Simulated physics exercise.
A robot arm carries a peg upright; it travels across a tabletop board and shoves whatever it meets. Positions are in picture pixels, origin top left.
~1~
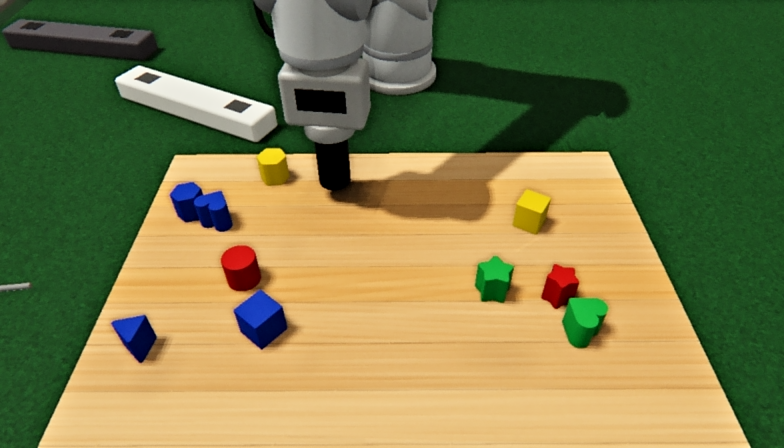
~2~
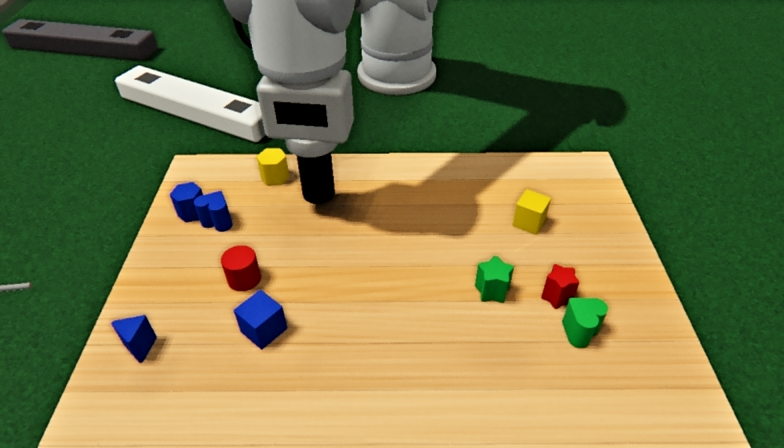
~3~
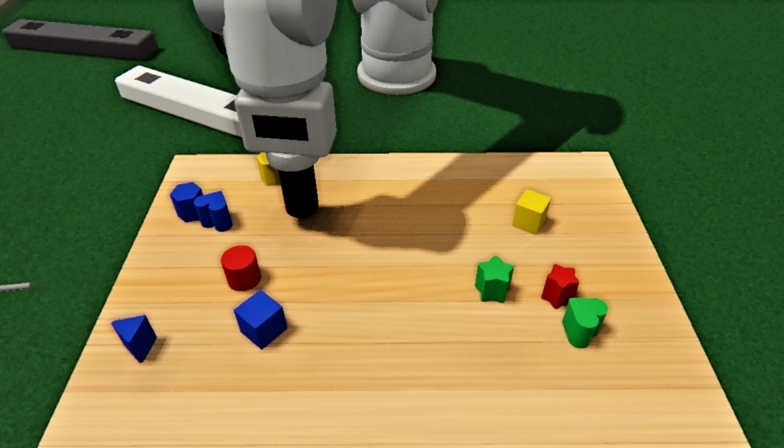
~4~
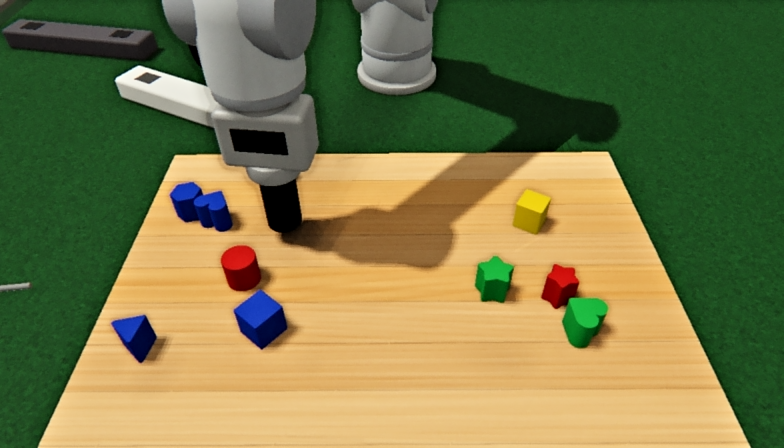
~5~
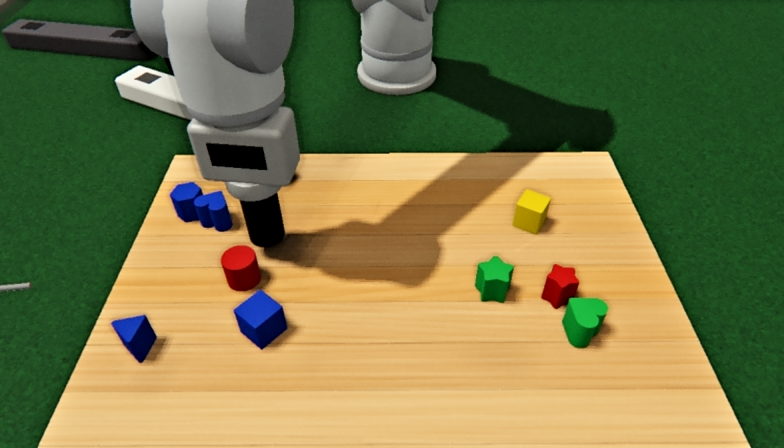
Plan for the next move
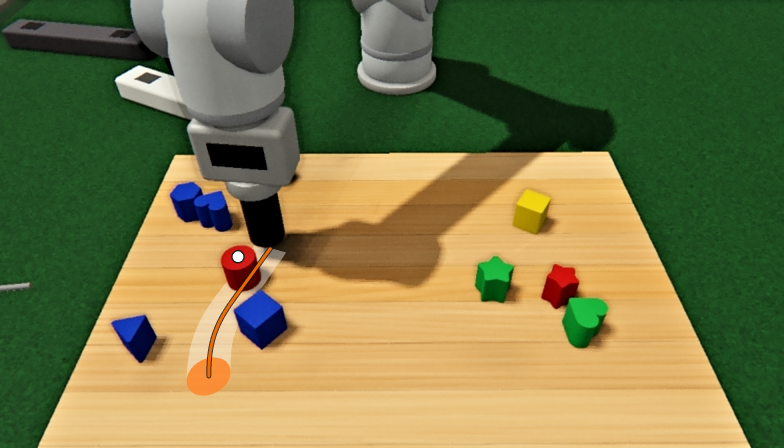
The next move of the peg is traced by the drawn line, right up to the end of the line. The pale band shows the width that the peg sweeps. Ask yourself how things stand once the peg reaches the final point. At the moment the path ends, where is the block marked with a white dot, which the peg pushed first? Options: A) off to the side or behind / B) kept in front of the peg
A (off to the side or behind)
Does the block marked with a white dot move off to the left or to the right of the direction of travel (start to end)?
With start-to-end as forward, it shifts right.
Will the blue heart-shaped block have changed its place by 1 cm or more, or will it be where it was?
The block stays on its spot.
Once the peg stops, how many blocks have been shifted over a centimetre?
I'd say just one block gets shifted by more than about 1 cm.
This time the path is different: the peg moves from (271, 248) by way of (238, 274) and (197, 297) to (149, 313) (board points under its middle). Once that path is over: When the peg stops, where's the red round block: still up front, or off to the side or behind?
I'm fairly sure the red round block slides away from the front of the peg at some point.
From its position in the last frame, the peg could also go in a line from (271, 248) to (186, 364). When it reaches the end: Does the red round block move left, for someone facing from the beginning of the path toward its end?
Going by the path, no.
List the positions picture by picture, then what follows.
The first picture shows tip of the peg (335, 181), middles of tops, blue heart-shaped block (212, 200), red round block (238, 257), blue four-sided block (258, 308).
The second picture shows peg (319, 194), nothing pushed.
The third picture shows peg (302, 207), nothing pushed.
The fourth picture shows peg (285, 221), nothing pushed.
The fifth picture shows peg (268, 235), blue heart-shaped block (212, 200), red round block (238, 257), blue four-sided block (258, 308).
The line goes from (271, 248) by way of (244, 284) and (218, 326) to (209, 376); the dot is on the red round block.
On the path given first. One third of the way, peg (240, 272); red round block (210, 287).
Two thirds of the way, peg (213, 313); red round block (172, 325).
At the end, peg (203, 364); blue heart-shaped block unmoved; red round block (157, 343); blue four-sided block unmoved.
